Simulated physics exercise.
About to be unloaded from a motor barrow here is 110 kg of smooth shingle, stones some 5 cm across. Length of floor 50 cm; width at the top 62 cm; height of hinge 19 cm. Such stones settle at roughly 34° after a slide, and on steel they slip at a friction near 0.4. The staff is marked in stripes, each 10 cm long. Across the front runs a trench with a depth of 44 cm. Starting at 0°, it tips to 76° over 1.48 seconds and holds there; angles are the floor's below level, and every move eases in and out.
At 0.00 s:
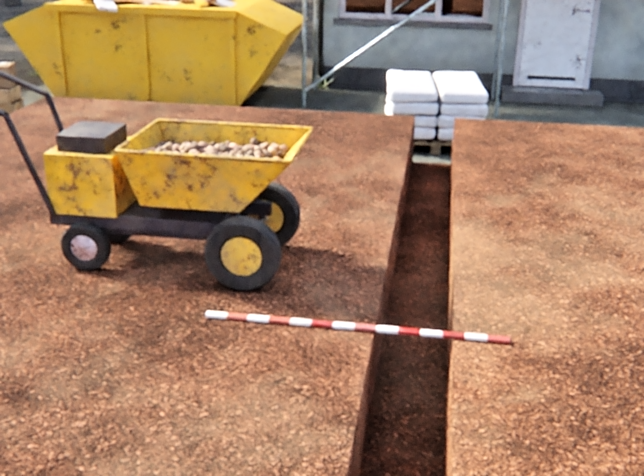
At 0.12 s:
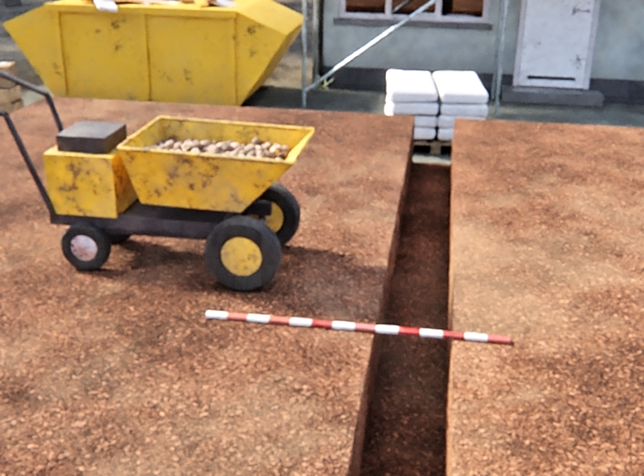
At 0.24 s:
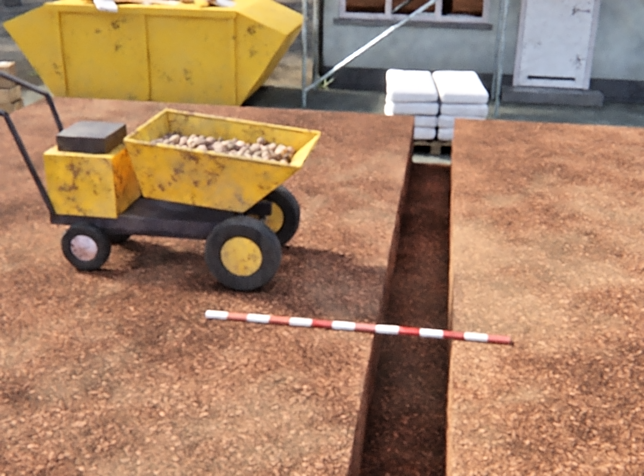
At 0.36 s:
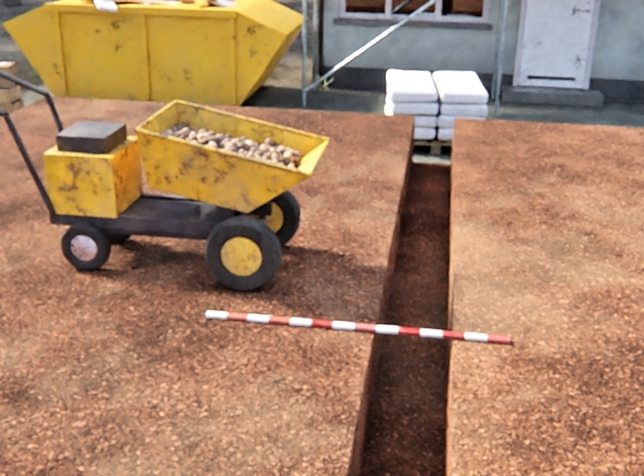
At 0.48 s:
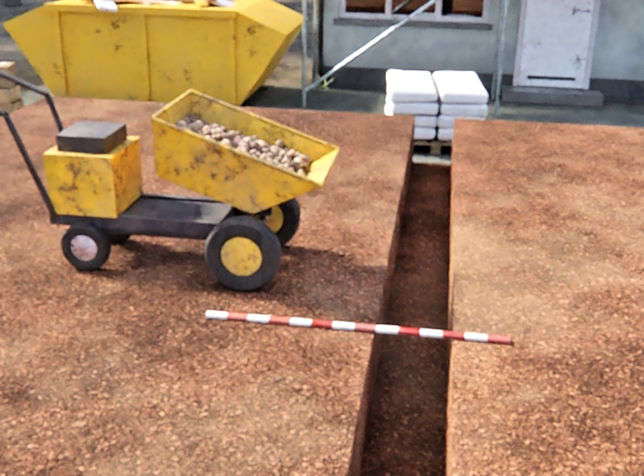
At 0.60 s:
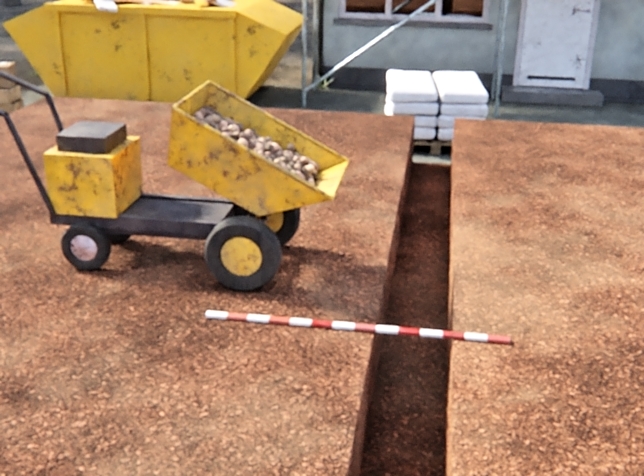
On a building site with reddish-brown ground, a yellow motor barrow loaded with small stones stands left of a narrow trench, behind a red-and-white striped pole. Its skip starts level, then tilts gradually forward to the right, the back rising and the lip lowering, with the stones still inside.
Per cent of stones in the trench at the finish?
About 78 %.
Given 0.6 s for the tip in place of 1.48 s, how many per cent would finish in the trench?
Trench share: Approx. 80%.
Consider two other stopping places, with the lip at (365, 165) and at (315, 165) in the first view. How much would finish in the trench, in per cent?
Some 55 and some 100 per cent, in that order.
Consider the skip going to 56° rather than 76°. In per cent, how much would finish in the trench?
Then close to 80 per cent.
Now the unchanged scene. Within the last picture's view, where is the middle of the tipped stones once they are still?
Around (414, 340).
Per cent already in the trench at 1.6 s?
I'd put it near 55 per cent.
After 1.1 s the floor is at 64°; 98 % in the skip, 2 % short of the trench; the foremost stones are at (378, 257).
After 1.6 s the floor is at 76°; 31 % in the skip, 12 % short of the trench, 57 % in the trench; the foremost stones are at (445, 339).
After 1.9 s the floor is at 76°; 11 % in the skip, 14 % short of the trench, 75 % in the trench; the foremost stones are at (444, 343).
After 3.9 s the floor is at 76°; 8 % in the skip, 14 % short of the trench, 78 % in the trench; the foremost stones are at (444, 343).
